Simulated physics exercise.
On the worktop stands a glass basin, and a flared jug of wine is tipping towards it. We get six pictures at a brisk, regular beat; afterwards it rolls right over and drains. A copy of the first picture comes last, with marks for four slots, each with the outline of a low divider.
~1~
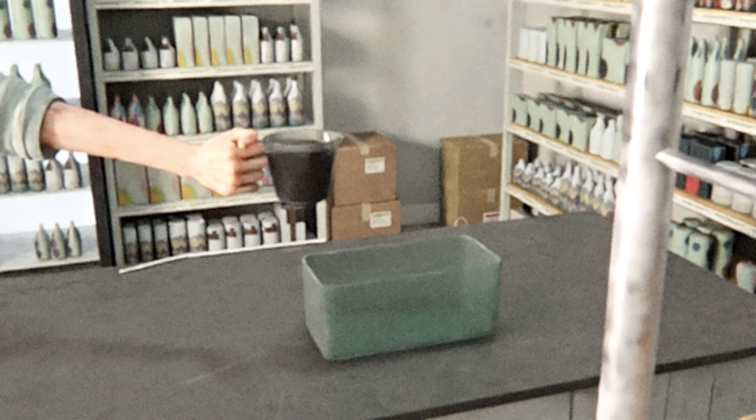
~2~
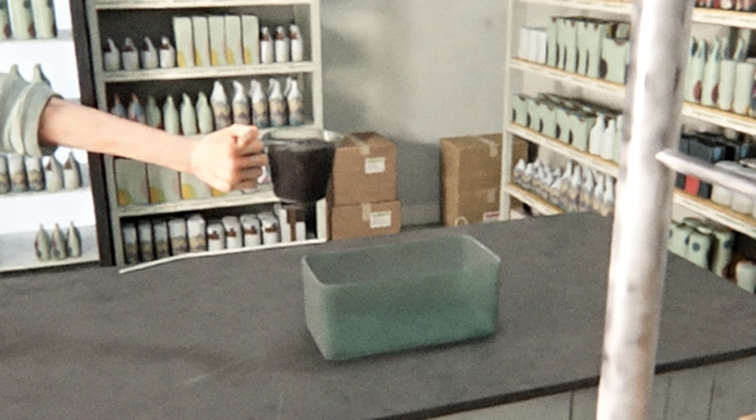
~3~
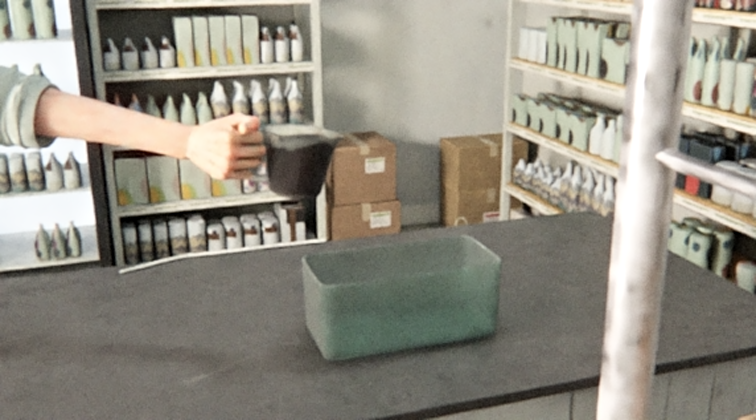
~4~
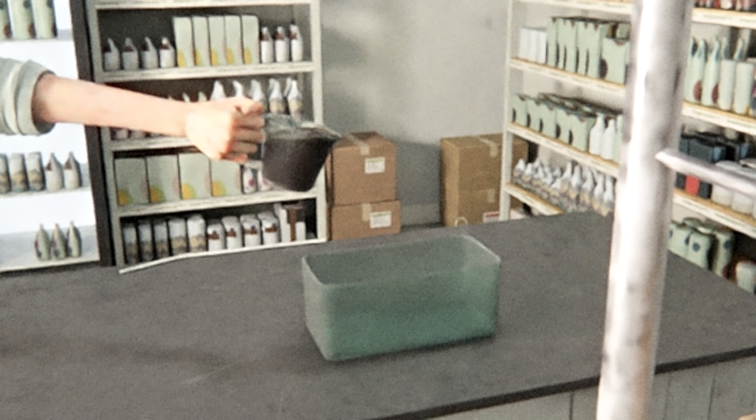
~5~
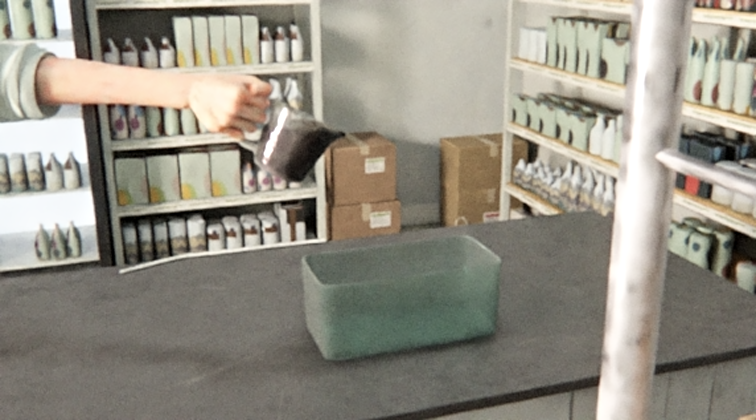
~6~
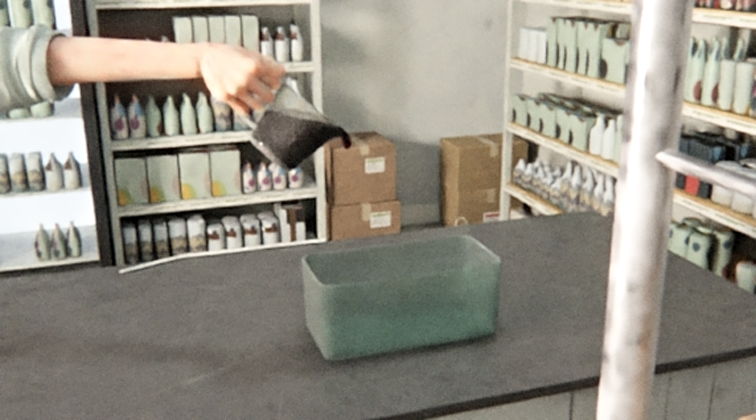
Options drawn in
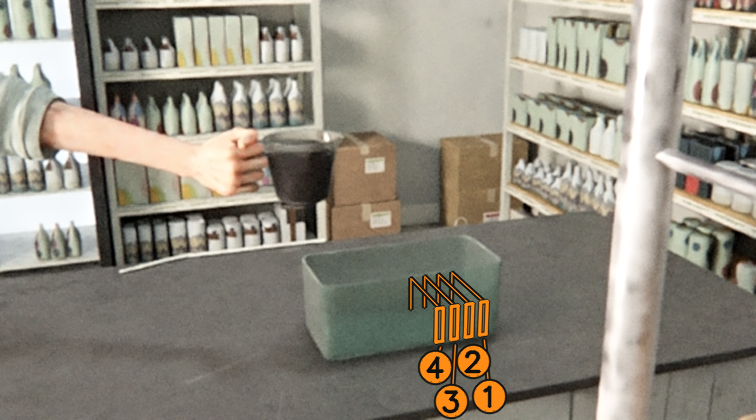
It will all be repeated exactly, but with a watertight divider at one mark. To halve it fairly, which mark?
The answer is place 4.
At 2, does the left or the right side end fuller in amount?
The left one.
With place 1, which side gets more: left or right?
More ends on the left.
On the marked copy, 1 at (484, 339); 2 at (469, 342); 3 at (455, 344); 4 at (440, 346).
Choosing 1, about 86 % ends left of the wall and 6 % right of it; 8 % is lost outside.
Choosing 2, about 88 % ends left of the wall and 4 % right of it; 8 % is lost outside.
Choosing 3, about 85 % ends left of the wall and 6 % right of it; 9 % is lost outside.
Choosing 4, about 52 % ends left of the wall and 41 % right of it; 7 % is lost outside.
